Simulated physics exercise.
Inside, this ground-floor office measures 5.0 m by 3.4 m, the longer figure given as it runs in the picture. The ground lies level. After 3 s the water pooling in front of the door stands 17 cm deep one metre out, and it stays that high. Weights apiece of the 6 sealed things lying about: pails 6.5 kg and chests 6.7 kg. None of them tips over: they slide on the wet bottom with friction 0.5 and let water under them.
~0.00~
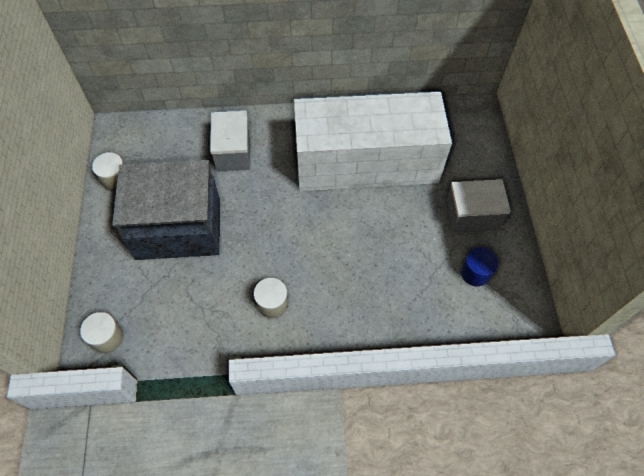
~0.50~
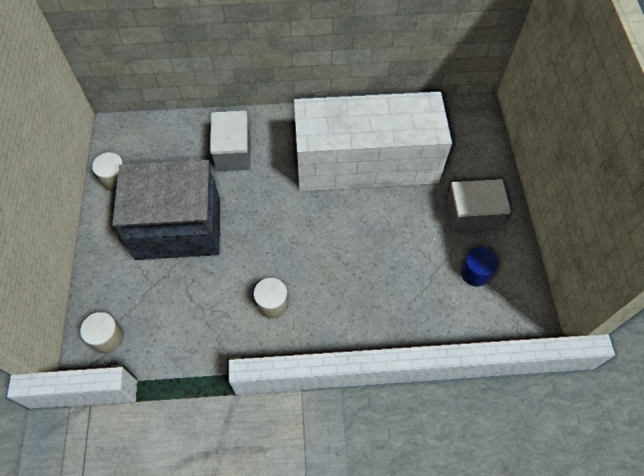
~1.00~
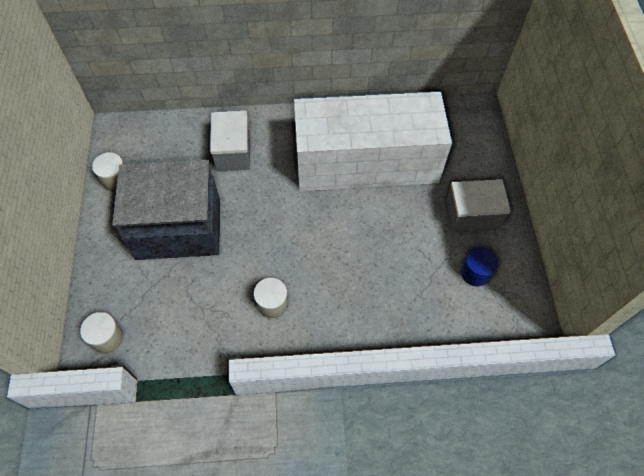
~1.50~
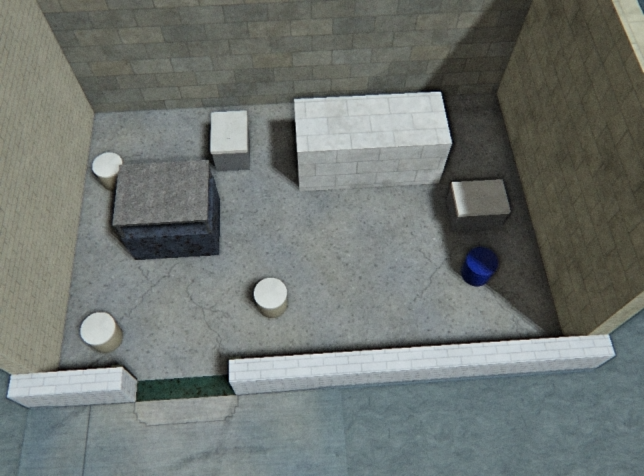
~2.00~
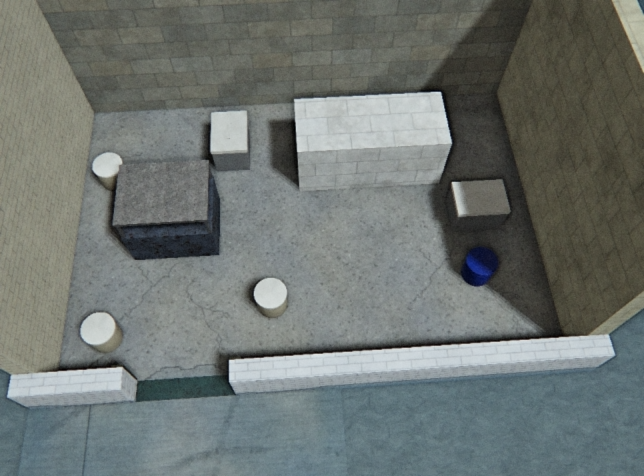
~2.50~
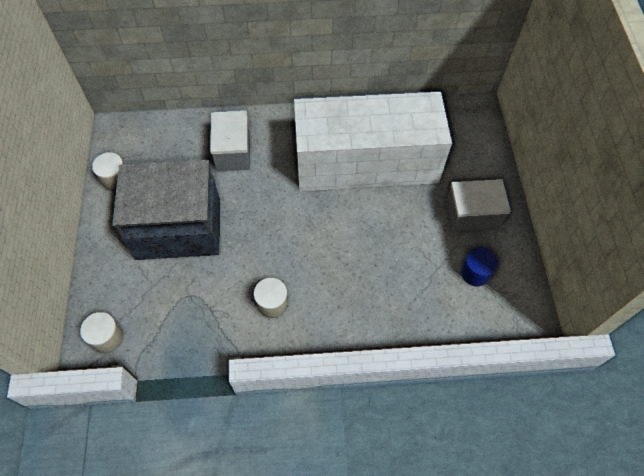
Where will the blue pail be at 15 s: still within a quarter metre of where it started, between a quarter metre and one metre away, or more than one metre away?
It'll show almost no shift.
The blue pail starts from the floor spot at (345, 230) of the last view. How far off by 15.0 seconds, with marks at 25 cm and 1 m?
Here it goes just a bit.
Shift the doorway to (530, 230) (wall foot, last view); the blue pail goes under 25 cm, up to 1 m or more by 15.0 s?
The blue pail creeps a bit.
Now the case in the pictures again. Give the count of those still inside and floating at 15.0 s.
At that moment 3.
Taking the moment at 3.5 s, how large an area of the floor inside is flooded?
Roughly 2.5 m2.
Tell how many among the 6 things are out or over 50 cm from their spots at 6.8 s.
My count gives 0.
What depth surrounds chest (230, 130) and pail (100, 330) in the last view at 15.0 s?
Around 9 cm and 9 cm.
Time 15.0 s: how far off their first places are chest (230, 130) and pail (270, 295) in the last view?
Net displacement, in order: 140 cm; 10 cm.
After 3.5 s the blue pail is near (482, 261), 0.0 m from its start, aground; 0 afloat.
After 6.8 s the blue pail is near (482, 261), 0.0 m from its start, aground; 0 afloat.
After 11.0 s the blue pail is near (482, 261), 0.0 m from its start, aground; 2 afloat.
After 15.0 s the blue pail is near (482, 261), 0.0 m from its start, aground; 3 afloat.
